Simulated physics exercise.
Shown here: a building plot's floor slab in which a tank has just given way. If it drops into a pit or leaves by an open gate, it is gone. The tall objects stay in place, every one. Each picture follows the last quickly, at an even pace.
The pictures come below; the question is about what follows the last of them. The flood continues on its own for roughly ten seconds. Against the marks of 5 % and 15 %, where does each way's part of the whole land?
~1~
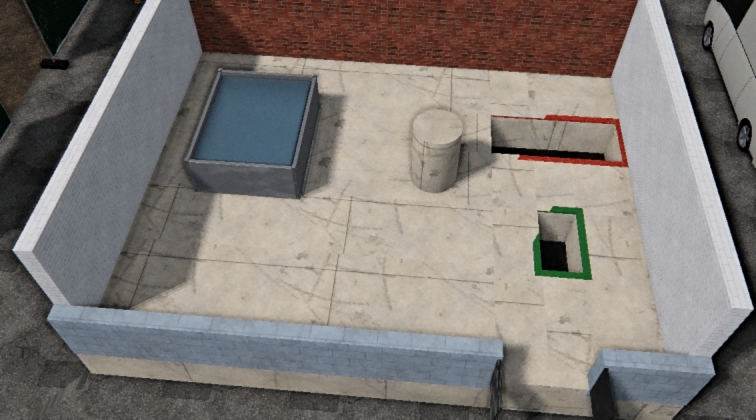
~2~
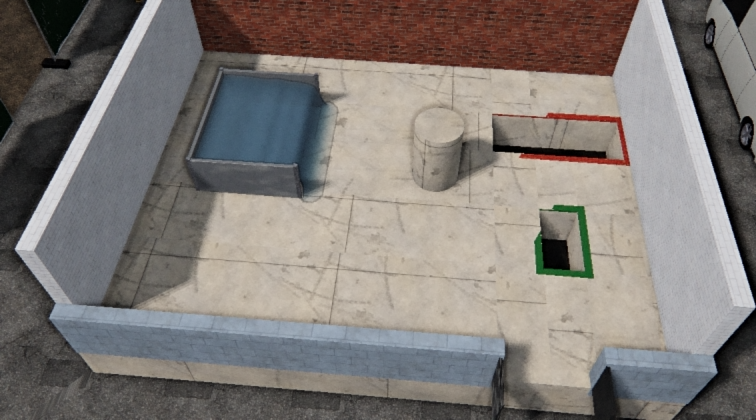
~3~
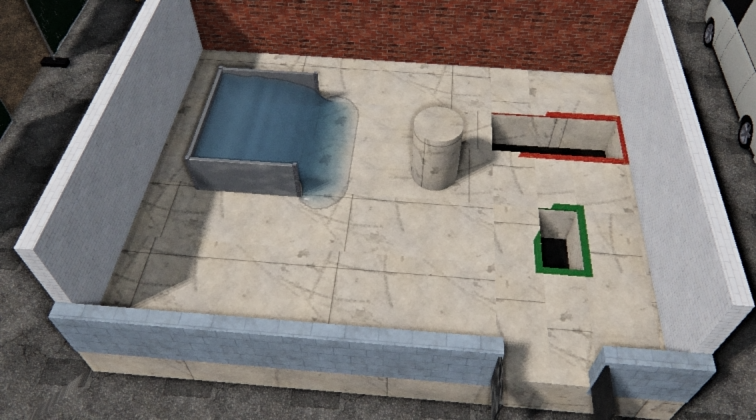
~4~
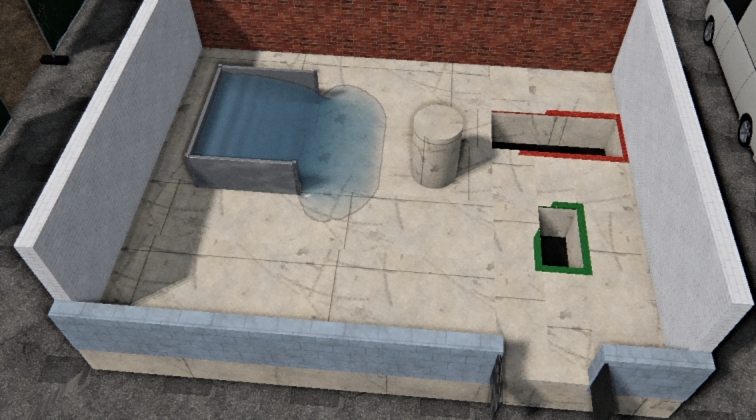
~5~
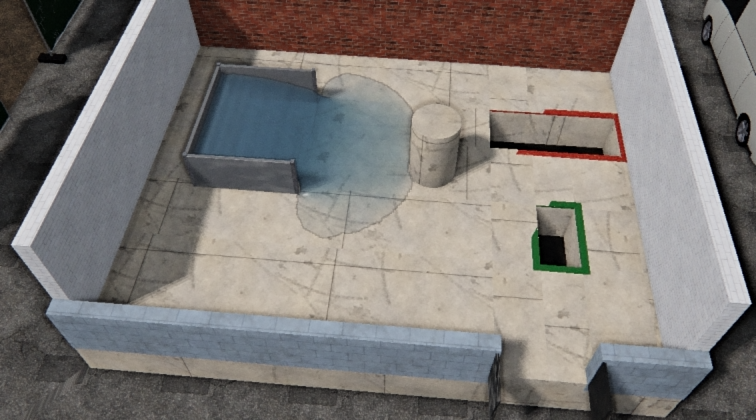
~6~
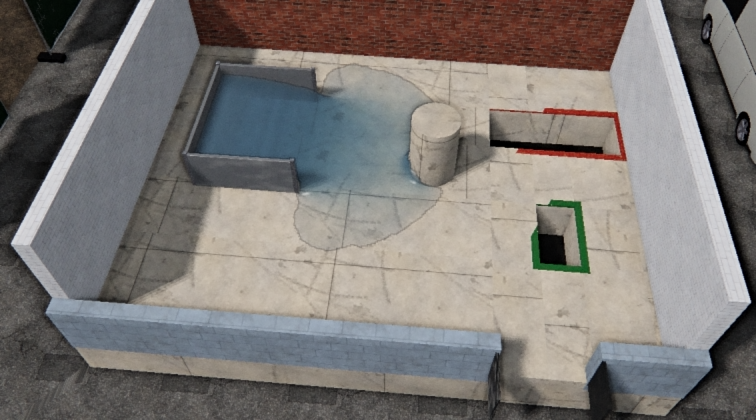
Result: Gate: Five per cent up to fifteen; red pit: Greater than fifteen per cent; green pit: Five per cent up to fifteen.
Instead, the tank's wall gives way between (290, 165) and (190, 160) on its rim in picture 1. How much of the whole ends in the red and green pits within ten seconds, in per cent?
In percent: Red 14, green 20.
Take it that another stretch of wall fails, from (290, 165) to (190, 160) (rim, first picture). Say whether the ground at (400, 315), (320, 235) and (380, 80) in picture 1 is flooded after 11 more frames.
Listed in order, they come out sitting in a pool, sitting in a pool and without a puddle.
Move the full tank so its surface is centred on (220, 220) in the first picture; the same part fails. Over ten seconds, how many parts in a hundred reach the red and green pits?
In per cent: Red 25, green 35.
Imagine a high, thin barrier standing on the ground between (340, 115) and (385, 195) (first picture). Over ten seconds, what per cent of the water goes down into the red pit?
Roughly 20 per cent ends up in the red pit.
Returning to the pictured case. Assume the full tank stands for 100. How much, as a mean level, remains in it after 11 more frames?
Near 24 in a hundred.
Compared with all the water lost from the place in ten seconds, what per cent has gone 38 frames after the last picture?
70 per cent.
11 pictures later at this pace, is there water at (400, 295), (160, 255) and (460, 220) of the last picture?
One by one: Waterlogged / left dry / waterlogged.
A moment on, water covers 35 % of the floor; the gate 0 %, the red pit 3 %, the green pit 0 %.
Next, water covers 50 % of the floor; the gate 0 %, the red pit 10 %, the green pit 2 %.
Then, water covers 55 % of the floor; the gate 3 %, the red pit 18 %, the green pit 5 %.
Later, water covers 60 % of the floor; the gate 6 %, the red pit 34 %, the green pit 8 %.
In the end, water covers 60 % of the floor; the gate 8 %, the red pit 49 %, the green pit 11 %.
